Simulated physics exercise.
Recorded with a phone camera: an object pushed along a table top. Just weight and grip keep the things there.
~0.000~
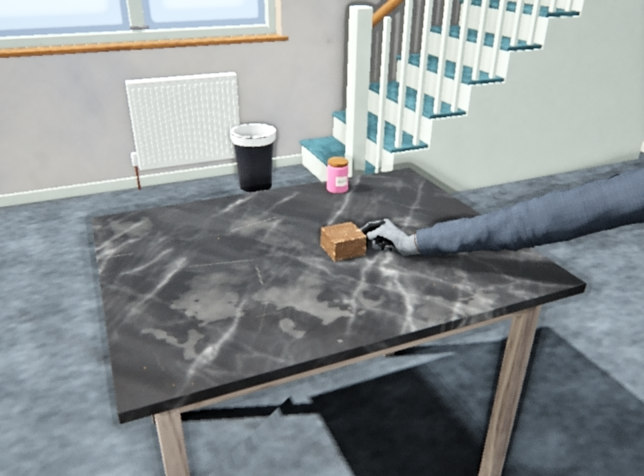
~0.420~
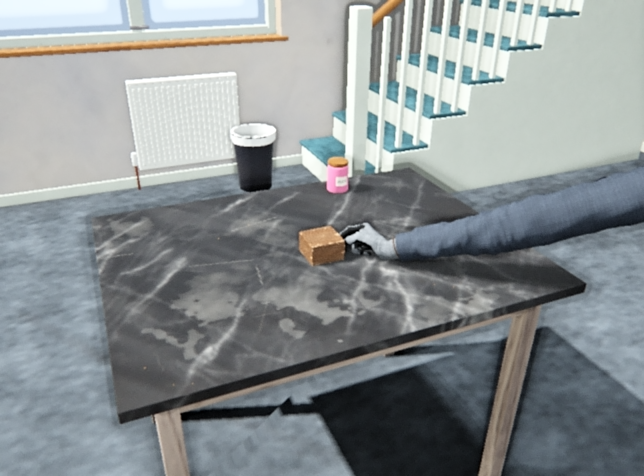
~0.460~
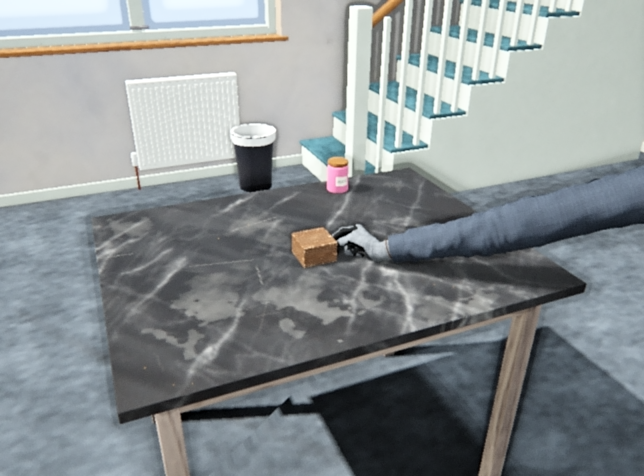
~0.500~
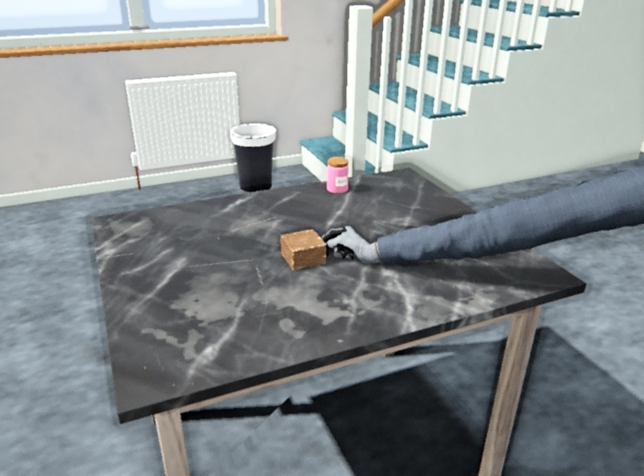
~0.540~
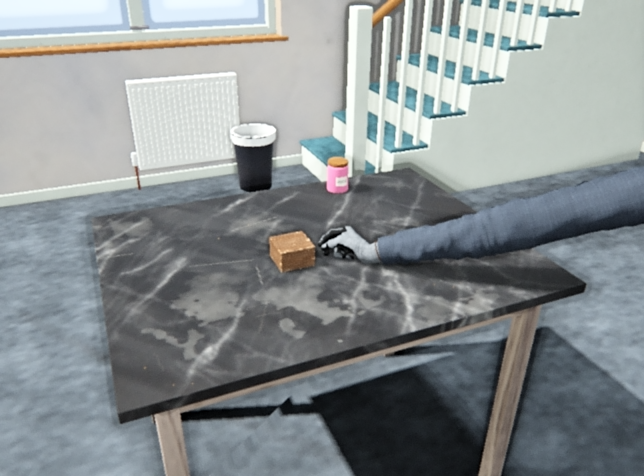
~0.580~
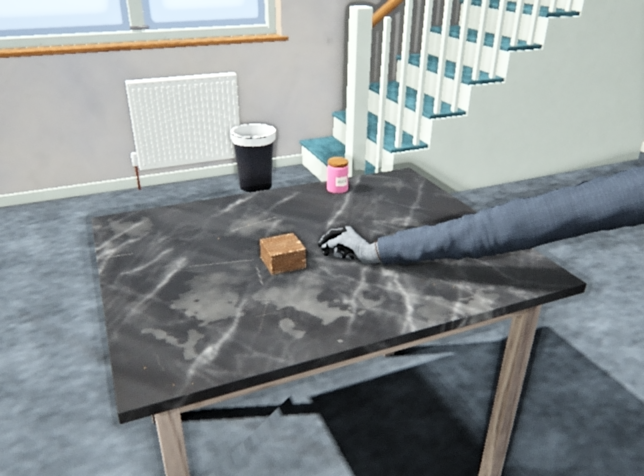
To begin with, a gloved hand at the end of a grey-blue sleeve touches a brown block on a dark marbled table, near a pink jar. The hand pushes the block leftward and slightly toward the viewer, then stays back as the block slides a little farther left, opening a gap between them.
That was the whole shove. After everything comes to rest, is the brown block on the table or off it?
See, the table still has it at the end.
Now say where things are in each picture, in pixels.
Under the hand; brown block (343, 241), in the first frame.
Under the hand; brown block (322, 245), in the second frame.
Under the hand; brown block (314, 247), in the third frame.
Brown block (303, 249), in the fourth frame.
Brown block (292, 251) shifted a little, in the fifth frame.
Brown block (283, 253) shifted about its own width, in the sixth frame.
After 0.82 s, brown block shifted about its own width near (269, 256).
After 1.06 s, brown block resting near (269, 256).
In the end (1.3 s), moved from the start, brown block. At the end, from the last picture's camera, brown block near (269, 256).
